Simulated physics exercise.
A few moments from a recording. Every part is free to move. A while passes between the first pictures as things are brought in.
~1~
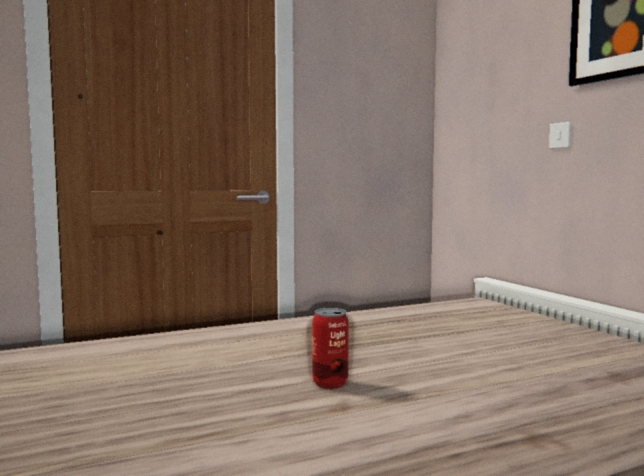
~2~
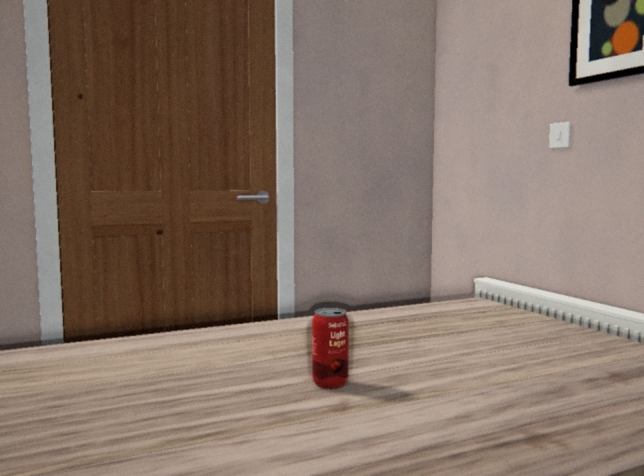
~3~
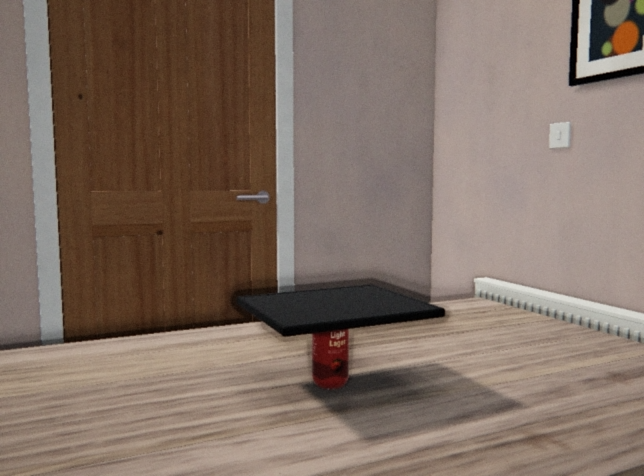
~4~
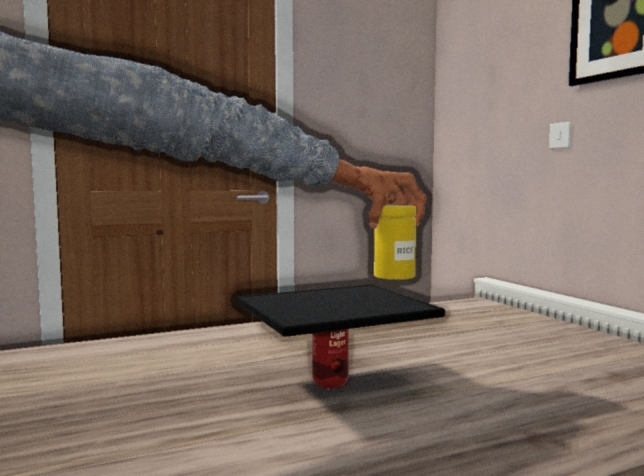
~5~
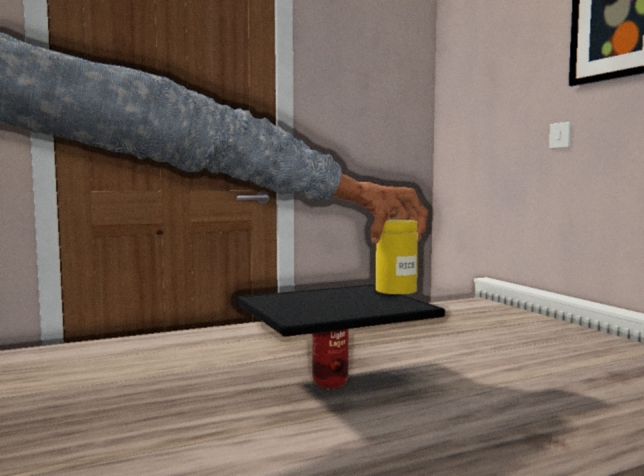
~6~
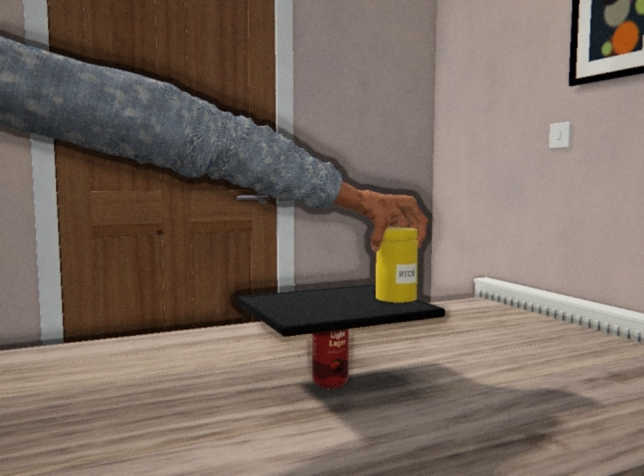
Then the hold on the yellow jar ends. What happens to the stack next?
The stack will not stay as built.
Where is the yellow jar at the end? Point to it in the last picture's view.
The object winds up at approximately (444, 355).
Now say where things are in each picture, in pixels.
In the first picture, the last thing is not in view yet.
In the second picture, the last thing is not in view yet.
In the third picture, the last thing is not in view yet; black lid (336, 306).
In the fourth picture, still above its spot; yellow jar (395, 241); black lid (336, 306).
In the fifth picture, still above its spot; yellow jar (397, 256); black lid (336, 306).
In the sixth picture, in place under the hand; yellow jar (397, 264); black lid (336, 306).
Then, 0.40 s past the last view, yellow jar now fallen; black lid rocked 52° from its first pose.
Then, 0.50 s past the last view, black lid rocked 74° from its first pose.
Then, 1.00 s past the last view, black lid now fallen; red can rocked 40° from its first pose.
Then, 1.20 s past the last view, red can now fallen.
Finally, fallen, yellow jar, black lid and red can. Final places as the last picture's camera would see them, yellow jar near (444, 355). The stack loses its balance.
